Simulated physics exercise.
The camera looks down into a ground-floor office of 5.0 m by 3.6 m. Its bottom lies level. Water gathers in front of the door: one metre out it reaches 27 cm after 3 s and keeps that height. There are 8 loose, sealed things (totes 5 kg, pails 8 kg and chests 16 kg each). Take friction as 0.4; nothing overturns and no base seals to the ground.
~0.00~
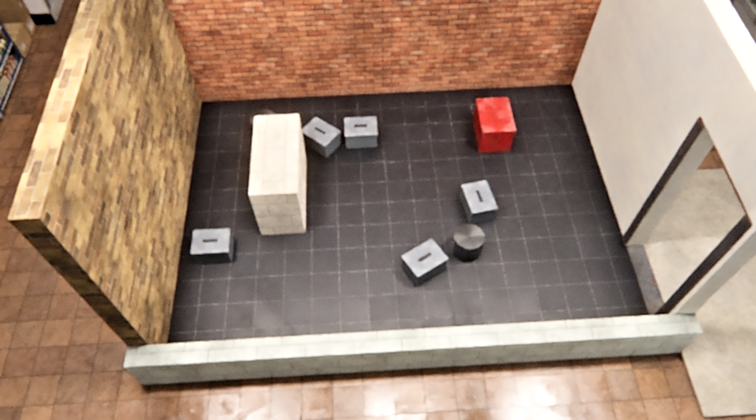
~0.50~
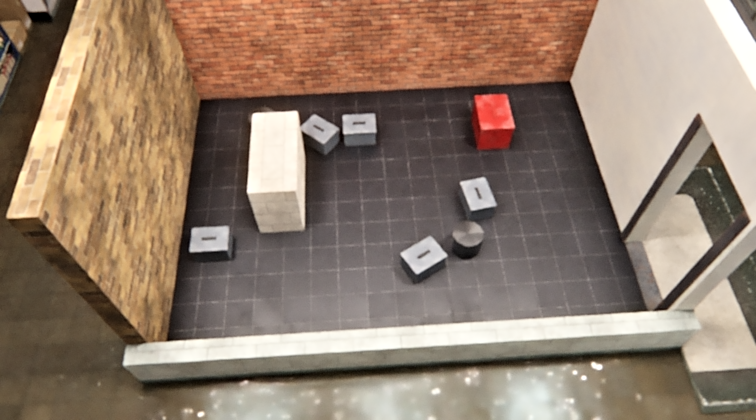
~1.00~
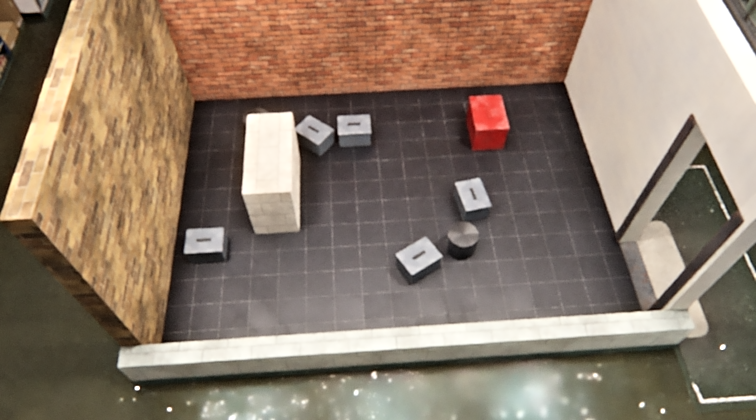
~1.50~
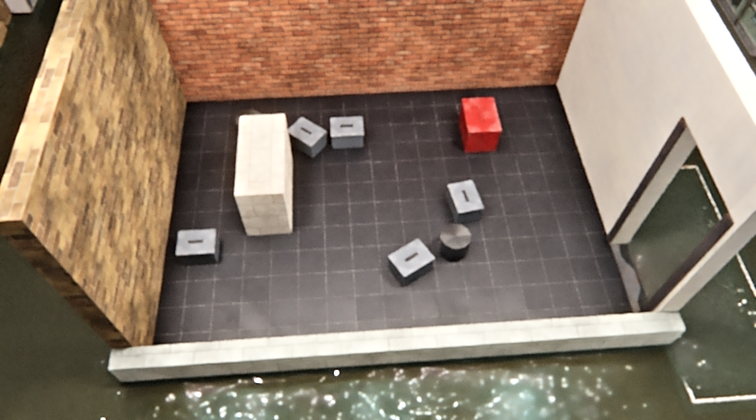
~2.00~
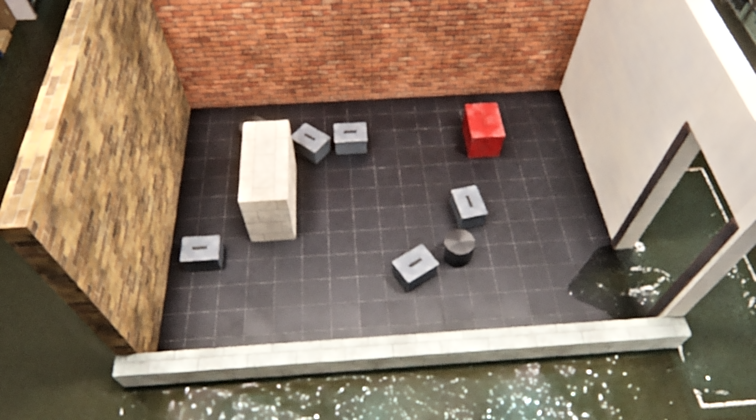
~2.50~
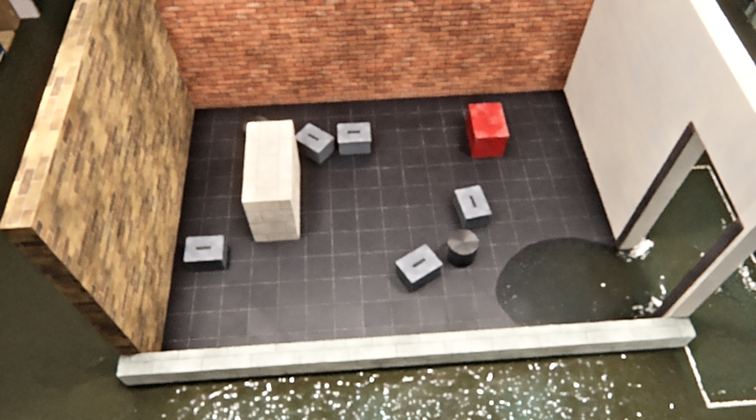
Dark water surrounds the room and spreads in through the doorway while the boxes stay still.
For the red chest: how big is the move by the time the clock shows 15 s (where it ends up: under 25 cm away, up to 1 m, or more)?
Red chest travels far.
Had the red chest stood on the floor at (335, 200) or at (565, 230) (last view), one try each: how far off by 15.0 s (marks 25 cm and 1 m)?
In that order: It ends far away; it travels far.
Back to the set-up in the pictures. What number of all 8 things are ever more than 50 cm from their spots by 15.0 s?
That makes 8.
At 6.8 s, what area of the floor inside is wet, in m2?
Roughly 16 m2.
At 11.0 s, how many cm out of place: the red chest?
About 10 cm.
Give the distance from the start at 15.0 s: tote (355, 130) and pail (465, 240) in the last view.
In that order: 300 cm, 150 cm.
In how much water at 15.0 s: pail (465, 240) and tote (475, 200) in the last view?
About 8 and 17 cm.
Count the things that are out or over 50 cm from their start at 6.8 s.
I count 5.
After 3.5 s the red chest is near (489, 120), 0.0 m from its start, aground; 0 afloat.
After 6.8 s the red chest is near (489, 120), 0.0 m from its start, aground; 3 afloat.
After 11.0 s the red chest is near (495, 121), 0.1 m from its start, aground; 7 afloat.
After 15.0 s the red chest is near (565, 210), 1.5 m from its start, afloat; 7 afloat.
